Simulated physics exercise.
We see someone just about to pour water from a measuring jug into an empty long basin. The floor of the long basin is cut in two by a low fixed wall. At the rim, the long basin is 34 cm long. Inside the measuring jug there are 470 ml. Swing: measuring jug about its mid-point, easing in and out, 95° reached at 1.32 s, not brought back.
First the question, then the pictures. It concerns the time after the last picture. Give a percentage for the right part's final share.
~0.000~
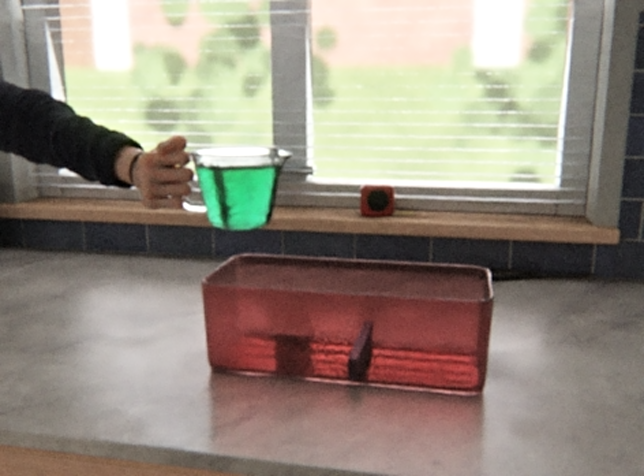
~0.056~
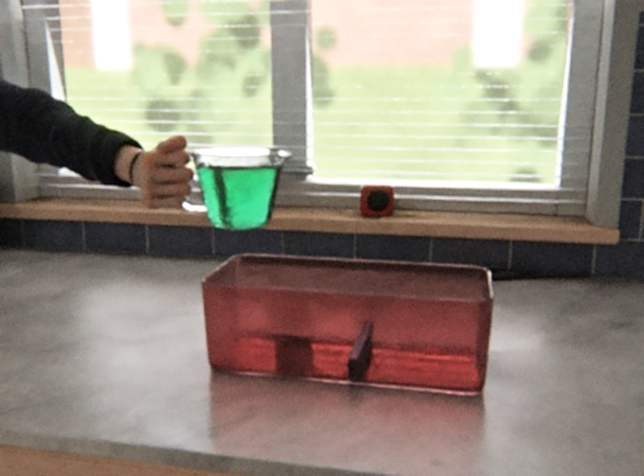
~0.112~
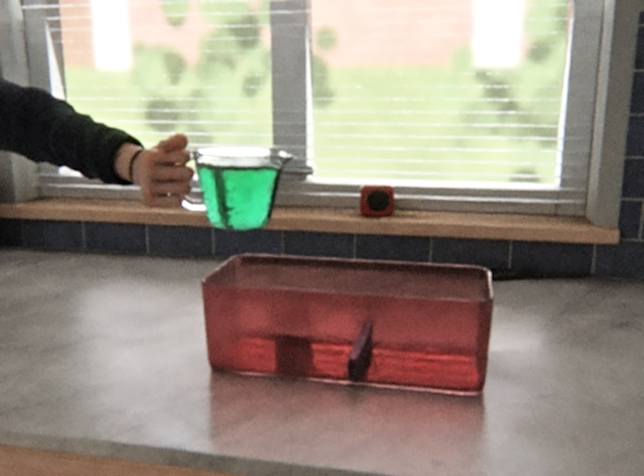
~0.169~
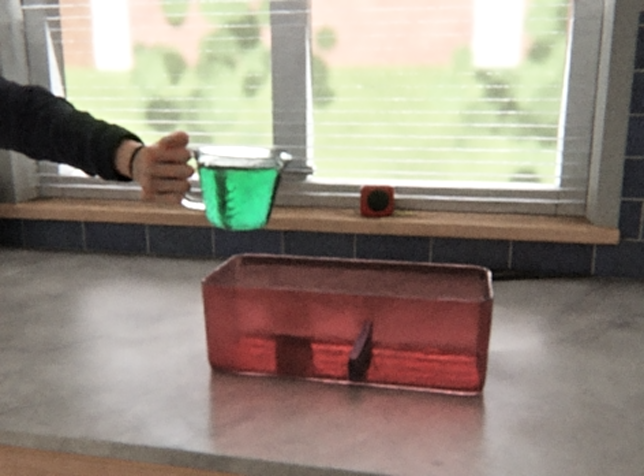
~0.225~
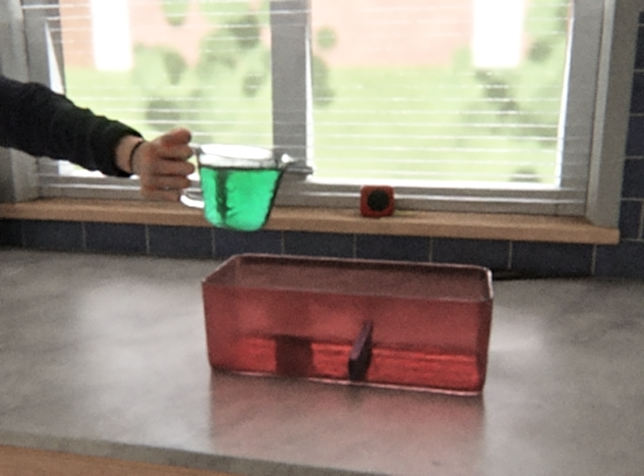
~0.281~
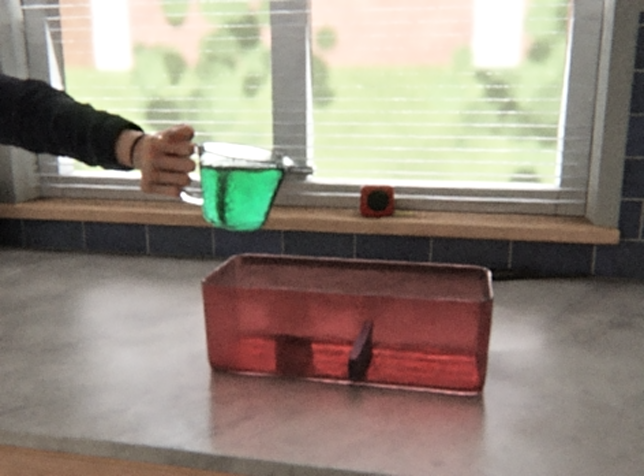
My figure is 9 %.
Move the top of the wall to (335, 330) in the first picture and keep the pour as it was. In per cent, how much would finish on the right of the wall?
Then it comes to around 50 per cent.
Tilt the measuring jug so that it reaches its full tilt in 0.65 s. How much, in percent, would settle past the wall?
10 per cent.
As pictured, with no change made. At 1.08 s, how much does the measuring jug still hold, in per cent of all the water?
16 %.
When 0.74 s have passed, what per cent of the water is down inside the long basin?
At that time the basin holds about 12 per cent of the liquid.
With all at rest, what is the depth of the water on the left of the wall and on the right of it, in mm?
I'd say close to 18 mm on the left, close to 2 mm on the right.
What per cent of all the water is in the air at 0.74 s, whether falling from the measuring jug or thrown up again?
Close to 18 per cent, I'd say.
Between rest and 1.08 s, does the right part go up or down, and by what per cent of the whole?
The right part gains close to 5 per cent.
Then, 0.74 s in, the tilt is 57° and 69 per cent is still to pour, 12 is left of the wall and 0 right of it.
Then, 1.08 s in, the tilt is 88° and 16 per cent is still to pour, 68 is left of the wall and 4 right of it.
Then, 1.43 s in, the tilt is 95° and 1 per cent is still to pour, 89 is left of the wall and 9 right of it.
Then, 1.82 s in, the tilt is 95° and 0 per cent is still to pour, 89 is left of the wall and 9 right of it.
Finally, 89 per cent lies left of the wall, 9 right of it and 1 outside.
